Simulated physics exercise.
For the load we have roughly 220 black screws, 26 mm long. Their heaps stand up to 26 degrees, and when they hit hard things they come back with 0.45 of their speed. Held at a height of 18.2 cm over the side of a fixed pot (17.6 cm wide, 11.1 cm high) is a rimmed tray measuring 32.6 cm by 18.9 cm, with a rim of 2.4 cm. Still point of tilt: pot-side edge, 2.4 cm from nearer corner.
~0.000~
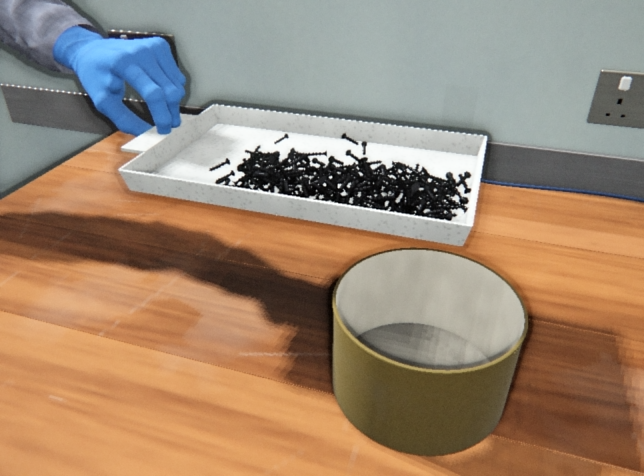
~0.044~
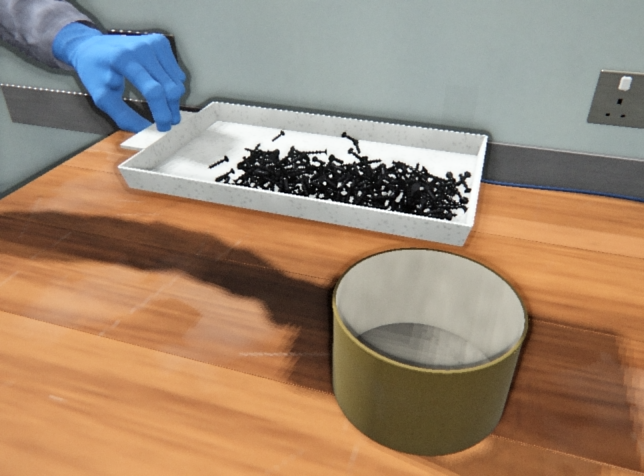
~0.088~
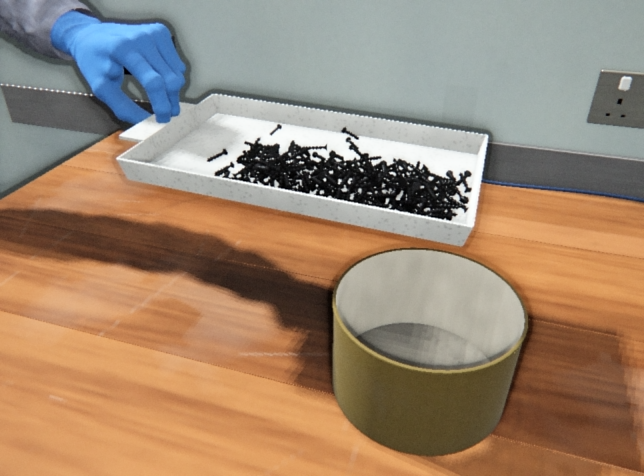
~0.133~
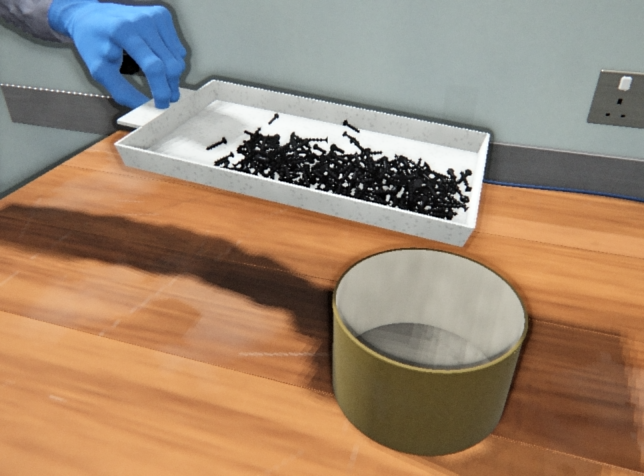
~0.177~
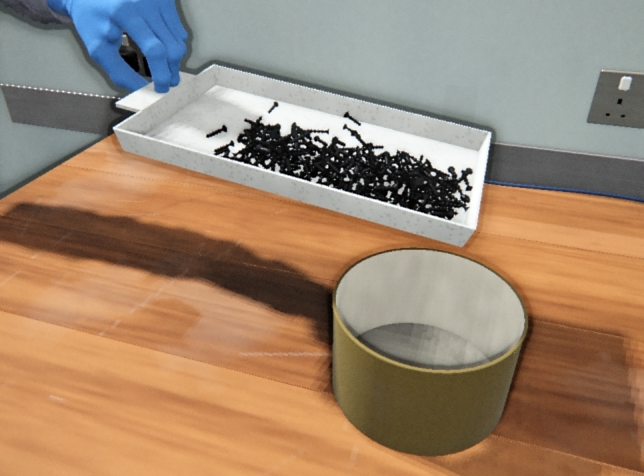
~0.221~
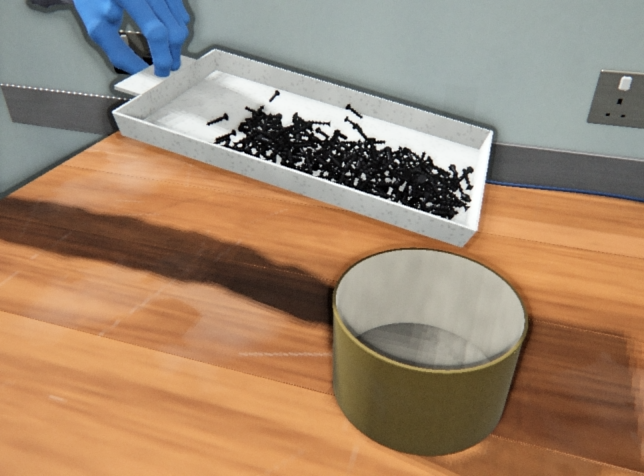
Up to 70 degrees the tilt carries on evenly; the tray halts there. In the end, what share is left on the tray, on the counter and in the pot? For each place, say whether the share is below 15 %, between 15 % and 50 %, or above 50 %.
At the end, left on the tray: Moderate; counter: Moderate; pot: Moderate.
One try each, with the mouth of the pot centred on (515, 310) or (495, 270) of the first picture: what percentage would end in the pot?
Try one: ~ 65 %; try two: ~ 55 %.
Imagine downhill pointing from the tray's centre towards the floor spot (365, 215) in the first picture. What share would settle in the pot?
Roughly 75 percent of them.
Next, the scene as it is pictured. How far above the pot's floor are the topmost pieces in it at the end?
Around 1.5 cm above the floor.
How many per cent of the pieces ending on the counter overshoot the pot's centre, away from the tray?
Some 100 per cent of the spill lies beyond the centre.
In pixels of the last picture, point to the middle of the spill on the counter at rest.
(565, 384), about.
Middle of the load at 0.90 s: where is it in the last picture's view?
Around (465, 169).
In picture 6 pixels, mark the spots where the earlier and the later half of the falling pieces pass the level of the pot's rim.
Early half: About (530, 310); late half: (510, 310).
After 0.63 s, tilt 39 degrees; the tray holds 100 %, the pot 0 %.
Then, at 0.90 s, tilt 58 degrees; the tray holds 100 %, the pot 0 %.
Then, at 1.28 s, tilt 70 degrees; the tray holds 55 %, the pot 15 %.
In the end, at 2.4 s, tray 35 %, counter 35 %, pot 30 %.
